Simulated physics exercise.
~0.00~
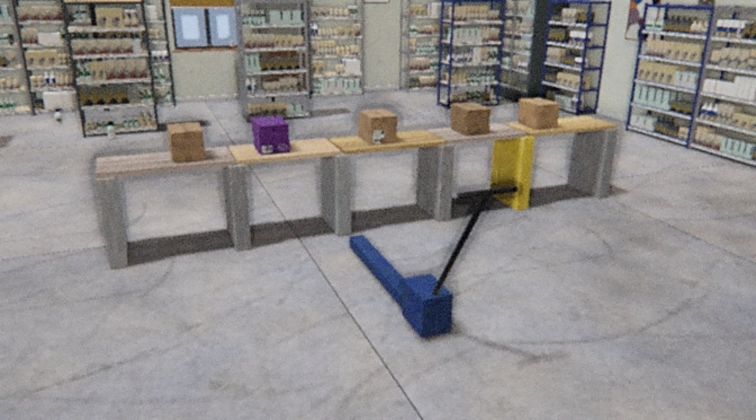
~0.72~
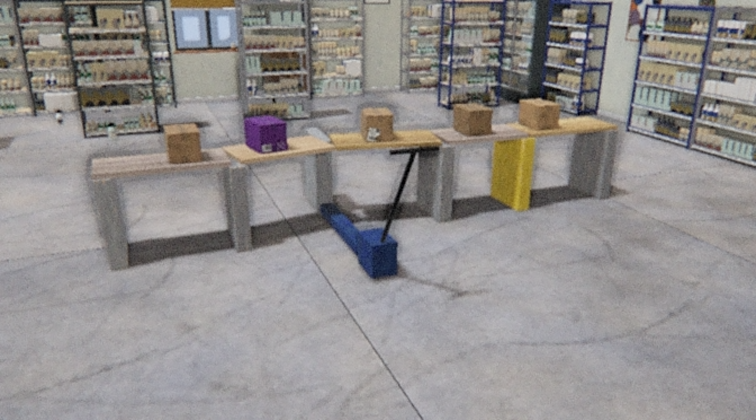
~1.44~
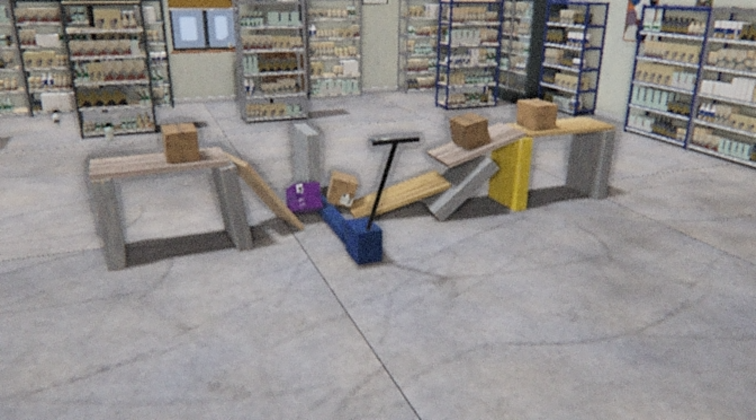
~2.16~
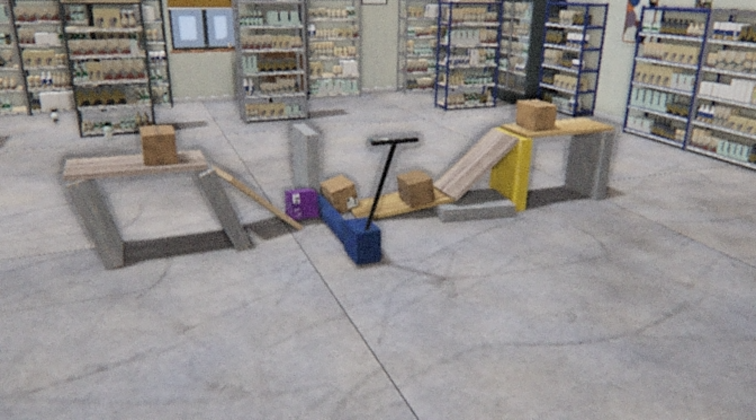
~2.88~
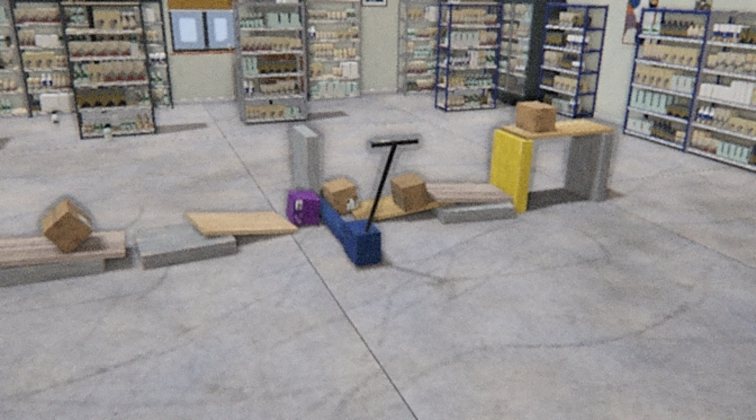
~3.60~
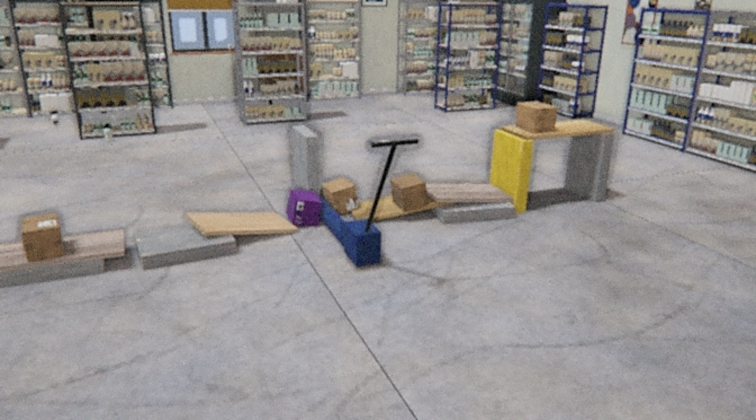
In a storeroom, a blue jack hits a plank row, which collapses except the right end.
